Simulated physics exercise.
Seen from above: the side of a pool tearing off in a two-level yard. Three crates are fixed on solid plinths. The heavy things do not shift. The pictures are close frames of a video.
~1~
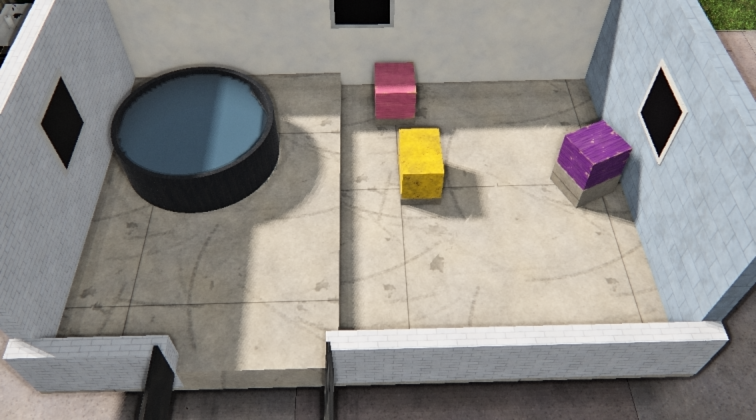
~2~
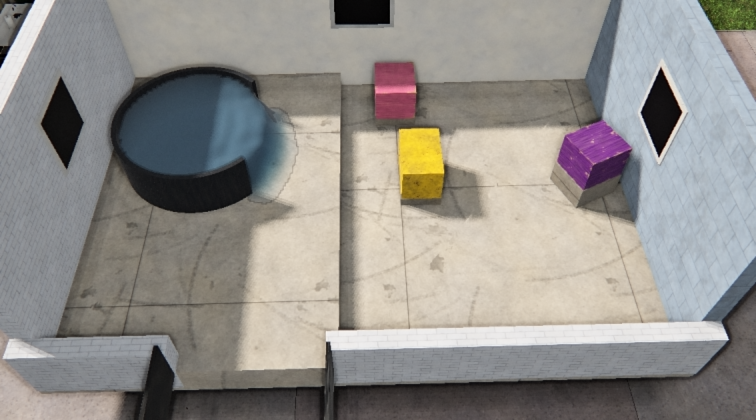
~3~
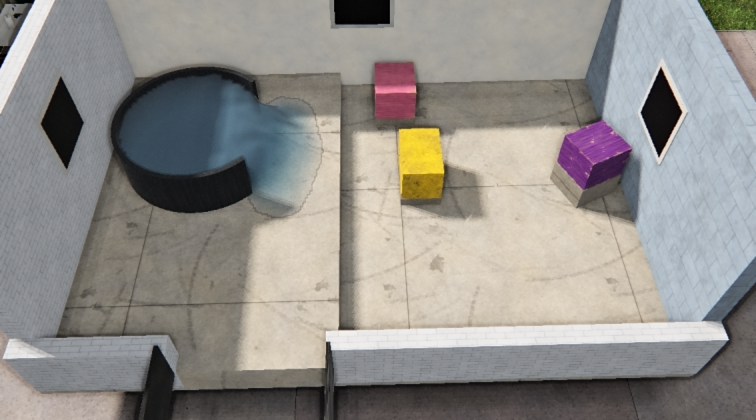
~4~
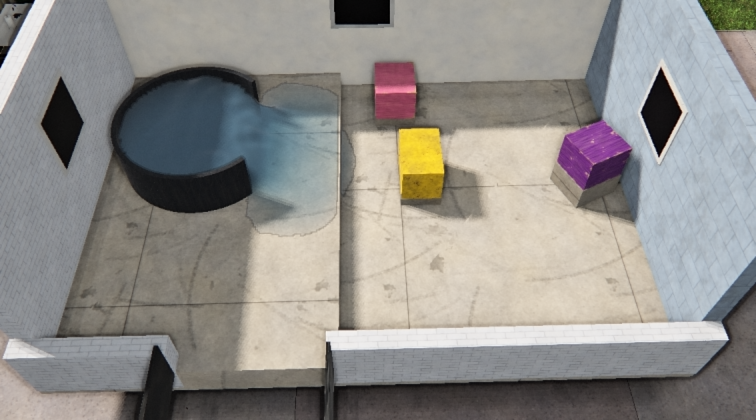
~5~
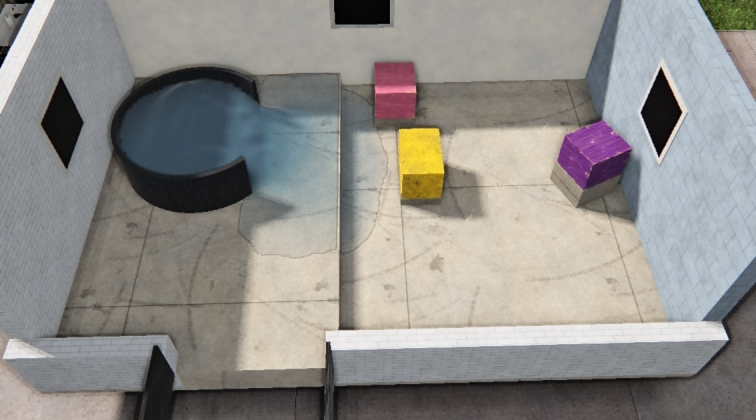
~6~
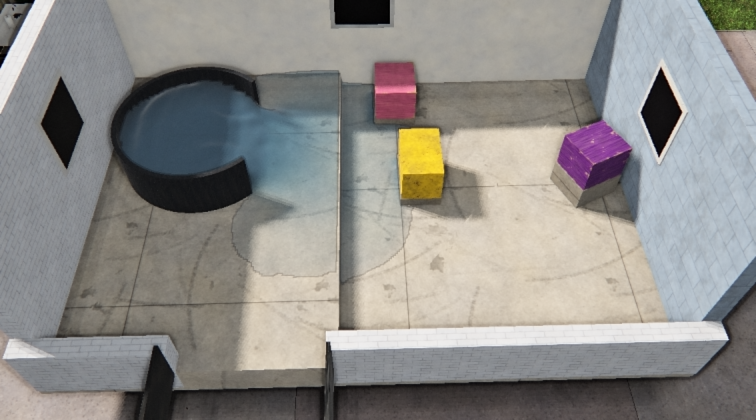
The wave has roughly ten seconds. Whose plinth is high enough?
One by one: The purple crate keeps dry; the yellow crate is soaked; the pink crate is soaked.
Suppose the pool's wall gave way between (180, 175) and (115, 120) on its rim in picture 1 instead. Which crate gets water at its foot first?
I say the yellow crate.
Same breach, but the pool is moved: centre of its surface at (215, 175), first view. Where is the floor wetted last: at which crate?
I say the purple-painted one.
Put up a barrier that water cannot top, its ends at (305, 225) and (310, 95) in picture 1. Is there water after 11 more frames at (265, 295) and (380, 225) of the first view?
As listed: Covered, no water.
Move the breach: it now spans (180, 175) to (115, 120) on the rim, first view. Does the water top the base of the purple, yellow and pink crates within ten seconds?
My reading: Purple crate keeps dry; yellow crate stays dry; pink crate keeps dry.
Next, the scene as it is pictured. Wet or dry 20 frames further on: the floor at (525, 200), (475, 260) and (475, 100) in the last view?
In that order: Flooded, awash, covered.
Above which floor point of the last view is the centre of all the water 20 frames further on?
Roughly at (392, 179).
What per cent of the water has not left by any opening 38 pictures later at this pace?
About 100 per cent.
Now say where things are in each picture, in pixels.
In the first frame, the round tank at (195, 123) is whole and still.
In the second frame, the front is at (262, 200), out from the gap at (273, 143).
In the third frame, water pours out at (273, 144) and has run to (291, 209).
In the fourth frame, water pours out at (274, 145) and has run to (316, 226).
In the fifth frame, the front is at (337, 243), out from the gap at (274, 146).
In the sixth frame, the front is at (398, 242), out from the gap at (274, 145).
A moment on, water covers 40 % of the floor; the purple crate not reached, the yellow crate water round its plinth, the pink crate water round its plinth.
Next, water covers 60 % of the floor; the purple crate water round its plinth, the yellow crate water round its plinth, the pink crate water round its plinth.
Then, water covers 65 % of the floor; the purple crate water round its plinth, the yellow crate water round its plinth, the pink crate water round its plinth.
Later, water covers 70 % of the floor; the purple crate water round its plinth, the yellow crate water round its plinth, the pink crate water round its plinth.
In the end, water covers 70 % of the floor; the purple crate stayed above the water, the yellow crate was topped, the pink crate was topped.
